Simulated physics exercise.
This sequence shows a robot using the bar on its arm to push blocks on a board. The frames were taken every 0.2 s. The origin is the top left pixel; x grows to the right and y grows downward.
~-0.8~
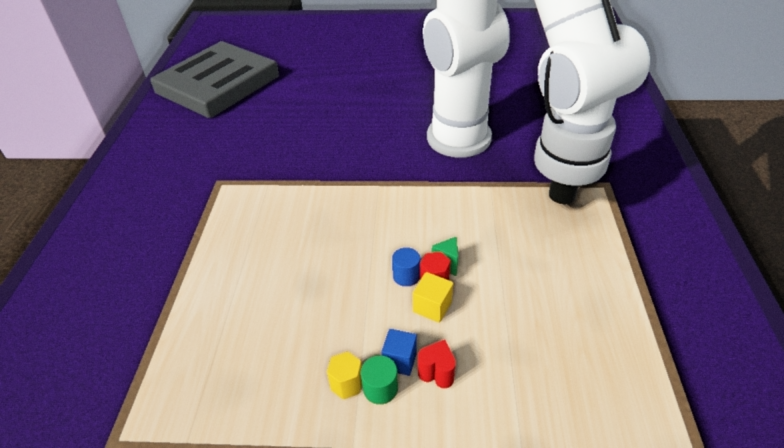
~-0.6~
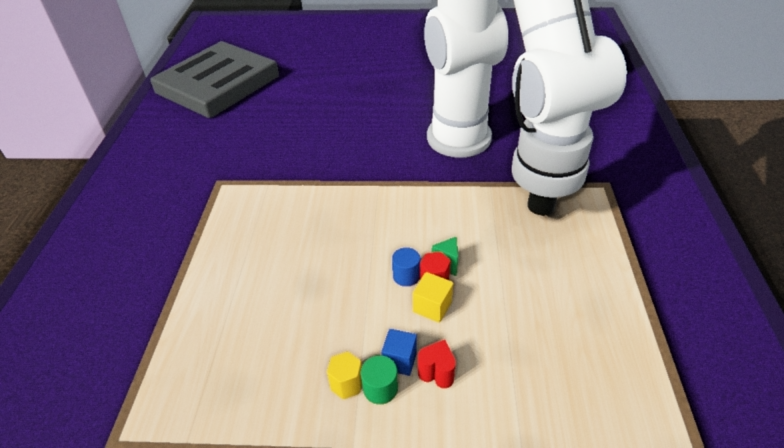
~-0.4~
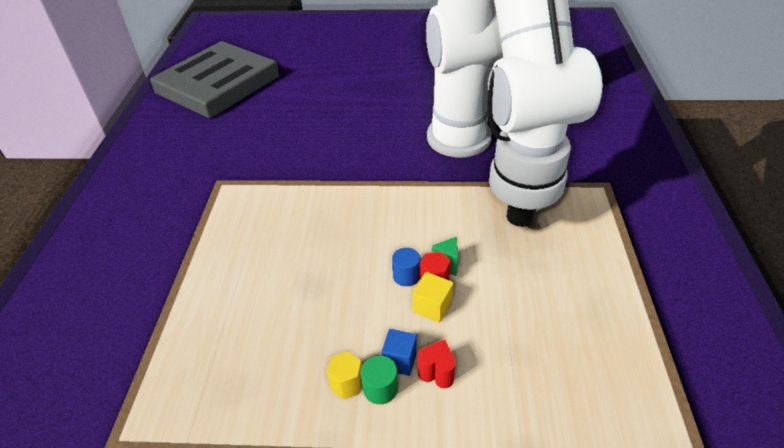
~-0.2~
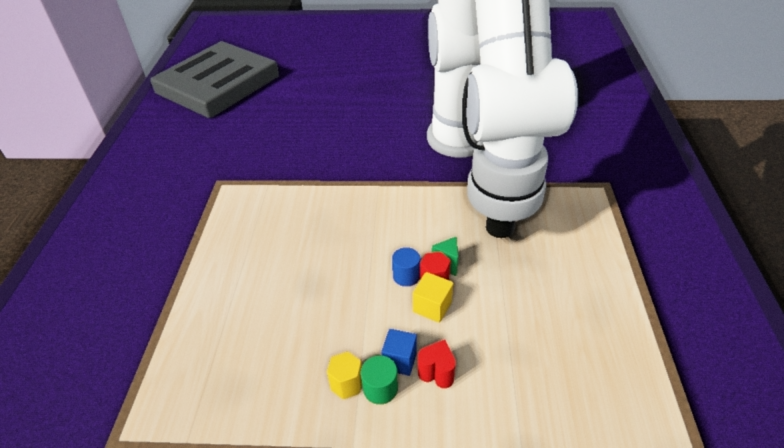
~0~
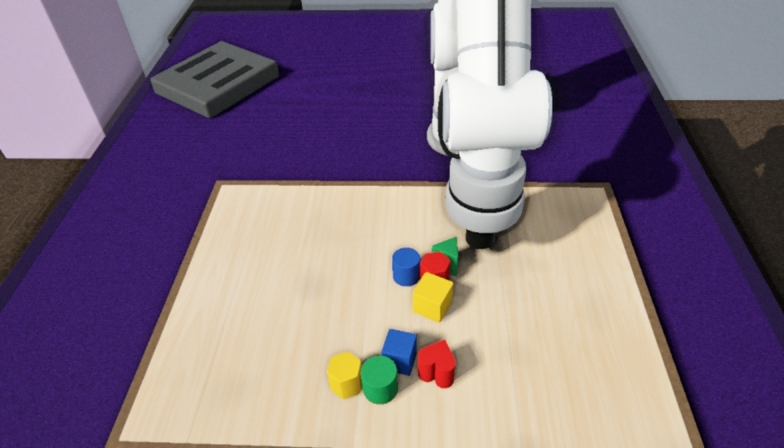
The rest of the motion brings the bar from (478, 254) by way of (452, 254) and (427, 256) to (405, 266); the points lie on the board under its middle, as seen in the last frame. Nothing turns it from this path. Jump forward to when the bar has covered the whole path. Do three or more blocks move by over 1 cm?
Answer: No.
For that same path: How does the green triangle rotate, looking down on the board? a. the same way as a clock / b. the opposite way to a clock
I'll go with b - the opposite way to a clock.
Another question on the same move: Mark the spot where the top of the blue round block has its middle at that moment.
I'd expect the centre of its top face to be at (386, 271).
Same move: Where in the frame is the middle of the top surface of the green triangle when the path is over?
Its top middle will sit at (409, 265).
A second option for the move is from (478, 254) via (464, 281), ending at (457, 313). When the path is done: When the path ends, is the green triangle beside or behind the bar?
Yes, I think so.
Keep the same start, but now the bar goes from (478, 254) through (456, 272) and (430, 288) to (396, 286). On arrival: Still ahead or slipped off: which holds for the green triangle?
Expect to find it next to or behind the bar.
The first path, step by step. One third of the way, bar (453, 239); green triangle (435, 245), turned 45° anticlockwise.
Two thirds of the way, bar (427, 242); blue round block (393, 264); green triangle (414, 253), turned 80° anticlockwise.
At the end, bar (405, 252); blue round block (386, 271); red six-sided block still; green triangle (409, 265), turned 100° anticlockwise.
